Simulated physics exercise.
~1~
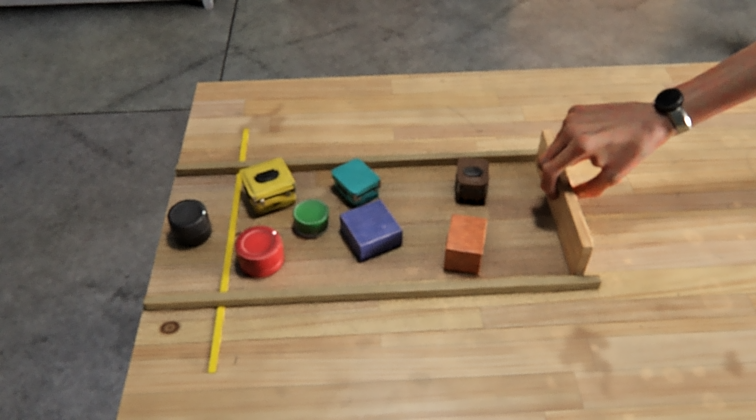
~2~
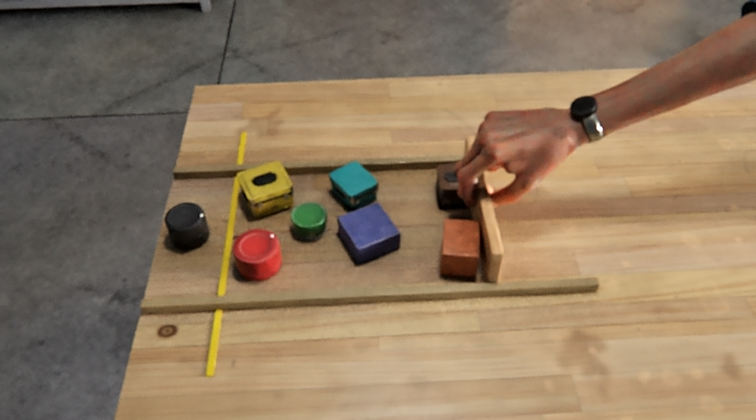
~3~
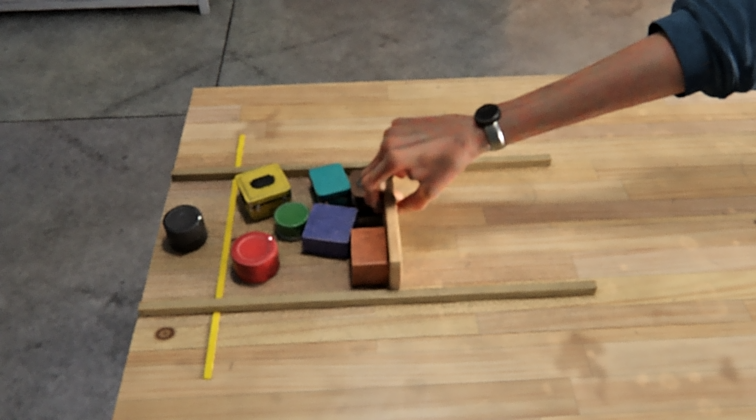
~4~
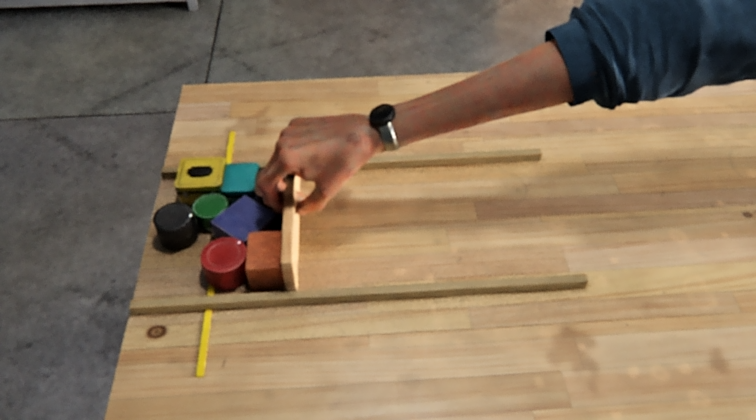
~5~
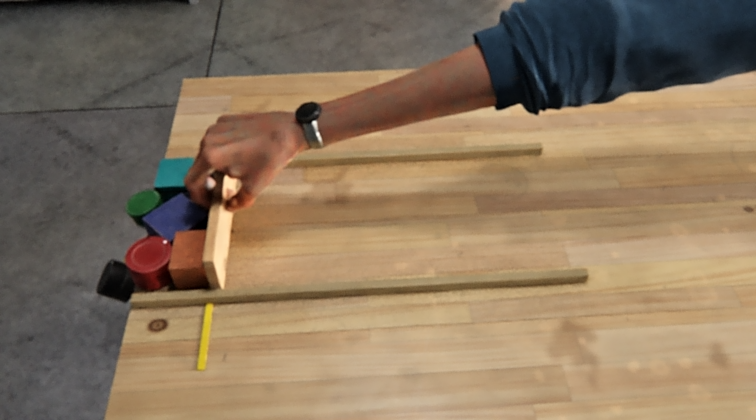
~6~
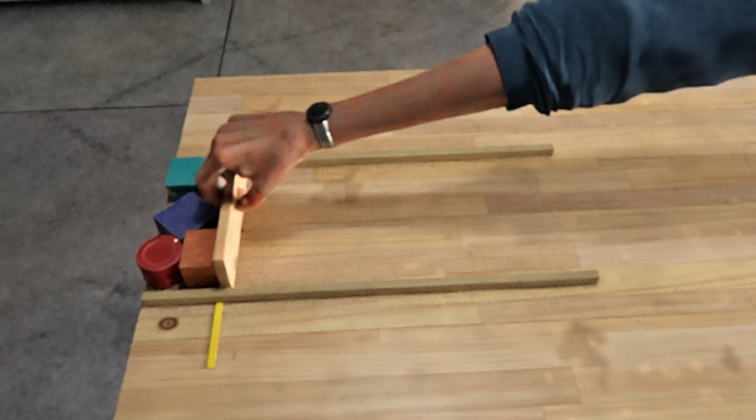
A hand slid an upright wooden board leftward between two rails, gathering colourful blocks and lids and pushing them toward the table's end. The yellow case, black lid and green pot went over the edge, while the rest stayed bunched against the board.
